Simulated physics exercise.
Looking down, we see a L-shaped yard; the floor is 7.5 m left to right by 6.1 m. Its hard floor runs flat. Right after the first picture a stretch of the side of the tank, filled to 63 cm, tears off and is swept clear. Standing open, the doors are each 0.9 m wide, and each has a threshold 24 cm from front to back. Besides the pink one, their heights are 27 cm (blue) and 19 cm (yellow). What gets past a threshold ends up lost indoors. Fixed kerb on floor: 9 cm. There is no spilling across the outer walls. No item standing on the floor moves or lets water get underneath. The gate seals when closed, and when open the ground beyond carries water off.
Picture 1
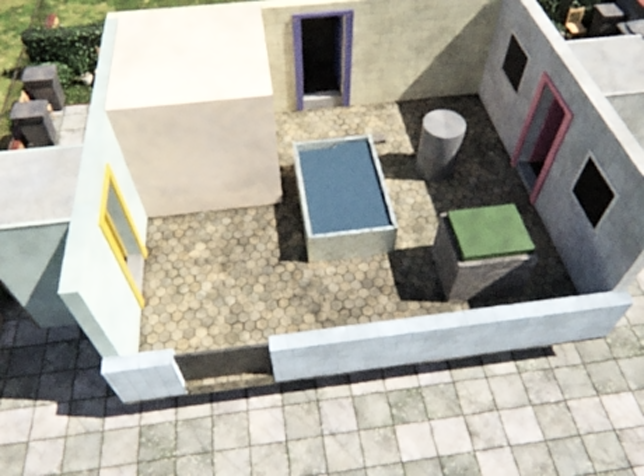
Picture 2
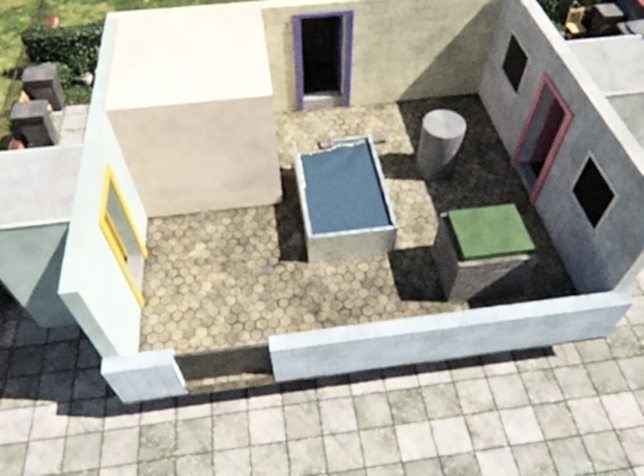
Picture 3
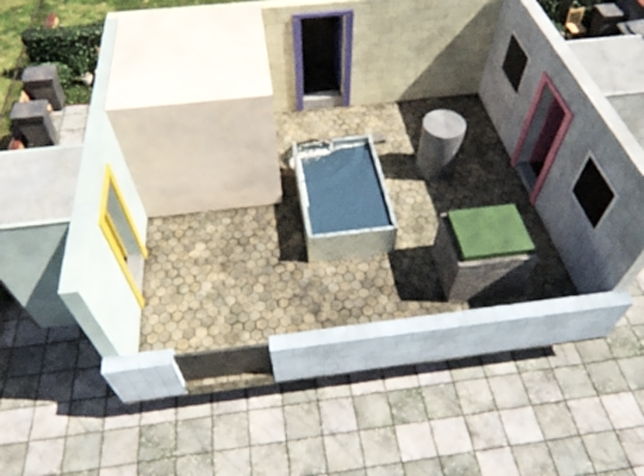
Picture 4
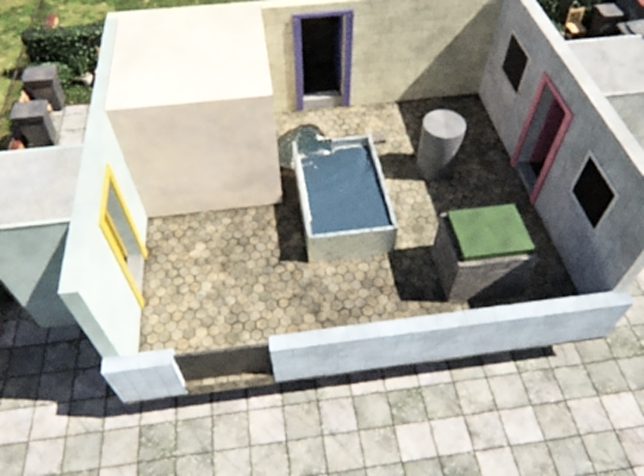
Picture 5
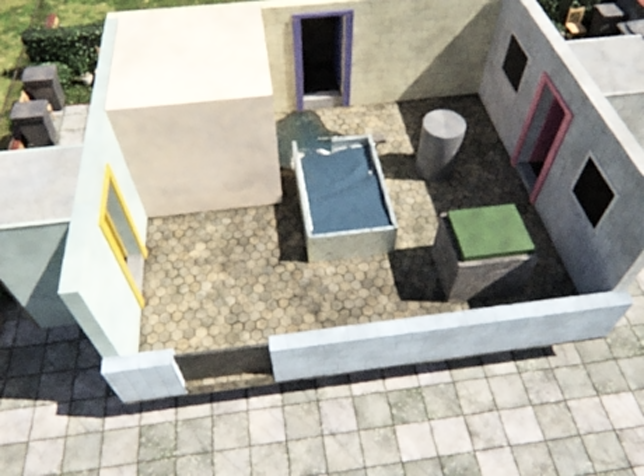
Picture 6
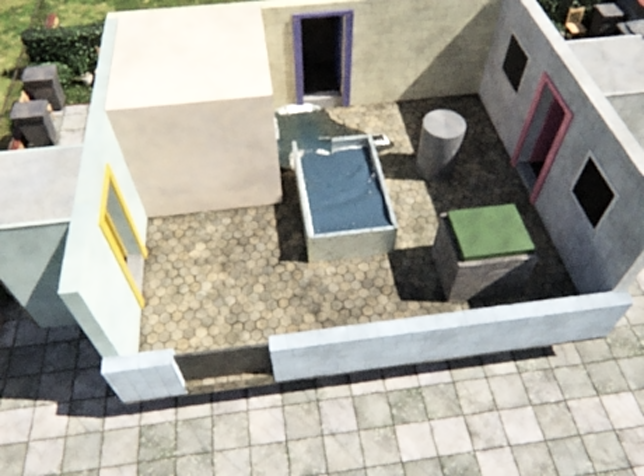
An open-topped yard with a tan hexagon-tiled floor is seen from high above by a camera that stays still. A pale tank of blue water stands mid-yard, with a big cream block to the left, a grey cylinder and green-topped block to the right, a purple-framed doorway behind, and a pink one in the right wall. Water breaks out at the tank's far side and spreads over the floor behind it, while ripples cross its surface.
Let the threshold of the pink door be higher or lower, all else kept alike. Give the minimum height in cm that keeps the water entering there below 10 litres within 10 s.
It would need to be at least 6 cm high.
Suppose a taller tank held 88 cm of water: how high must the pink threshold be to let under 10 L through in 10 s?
Roughly 9.5 centimetres would do it.
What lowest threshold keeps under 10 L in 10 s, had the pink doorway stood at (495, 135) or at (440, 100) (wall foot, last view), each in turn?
You'd want roughly 17 cm there first, then roughly 14.5 cm.
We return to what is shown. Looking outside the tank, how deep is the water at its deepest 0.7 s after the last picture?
I'd estimate roughly 46 cm.
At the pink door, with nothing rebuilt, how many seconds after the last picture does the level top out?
The level tops out near 3.5 seconds.
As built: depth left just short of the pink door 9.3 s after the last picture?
It works out to about 7.0 centimetres deep.
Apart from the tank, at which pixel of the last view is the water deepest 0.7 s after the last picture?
At about pixel (275, 117).
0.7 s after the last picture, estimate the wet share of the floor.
Approximately 15 %.
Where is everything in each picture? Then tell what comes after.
The first picture shows still water, 63 cm deep, in the tank at (342, 186); the pink door at (538, 146) is dry.
In the second picture, the gap is on the far side, the front 0.3 m out at a hidden place; the back of the tank holds 63 cm.
In the third picture, the gap is on the far side, the front 0.8 m out at a hidden place; the back of the tank holds 63 cm.
In the fourth picture, water pours out on the far side and has run 1.3 m, to (299, 129); about 6 cm deep outside, 63 cm at the back.
In the fifth picture, water pours out on the far side and has run 1.8 m, to (296, 113); about 6 cm deep outside, 63 cm at the back.
In the sixth picture, the front is at a hidden place, 1.9 m from the gap on the far side; 3.0 m2 of floor is wet, 61 cm left at the back; the pink door at (538, 146), 4.2 m from the gap, is still 2.9 m from the nearest water.
Then, 0.7 s after the last picture water covers 15 % of the floor, deepest (46 cm) near (275, 117); it has not reached the pink door.
Then, 2.3 s after the last picture water covers 30 % of the floor, deepest (30 cm) near (291, 115); it has not reached the pink door.
Then, 9.3 s after the last picture water covers 80 % of the floor, deepest (12 cm) near (555, 323); 7 cm at the pink door, 0 litres in over its 14 cm threshold.
At the pink door as built, the water peaked near 10 cm, 3.3 s after the last picture.
With a threshold of 5 cm, 20 litres would have come in within the 10 s; with 7 cm, 5 litres. So under 10 litres takes about 6 cm.
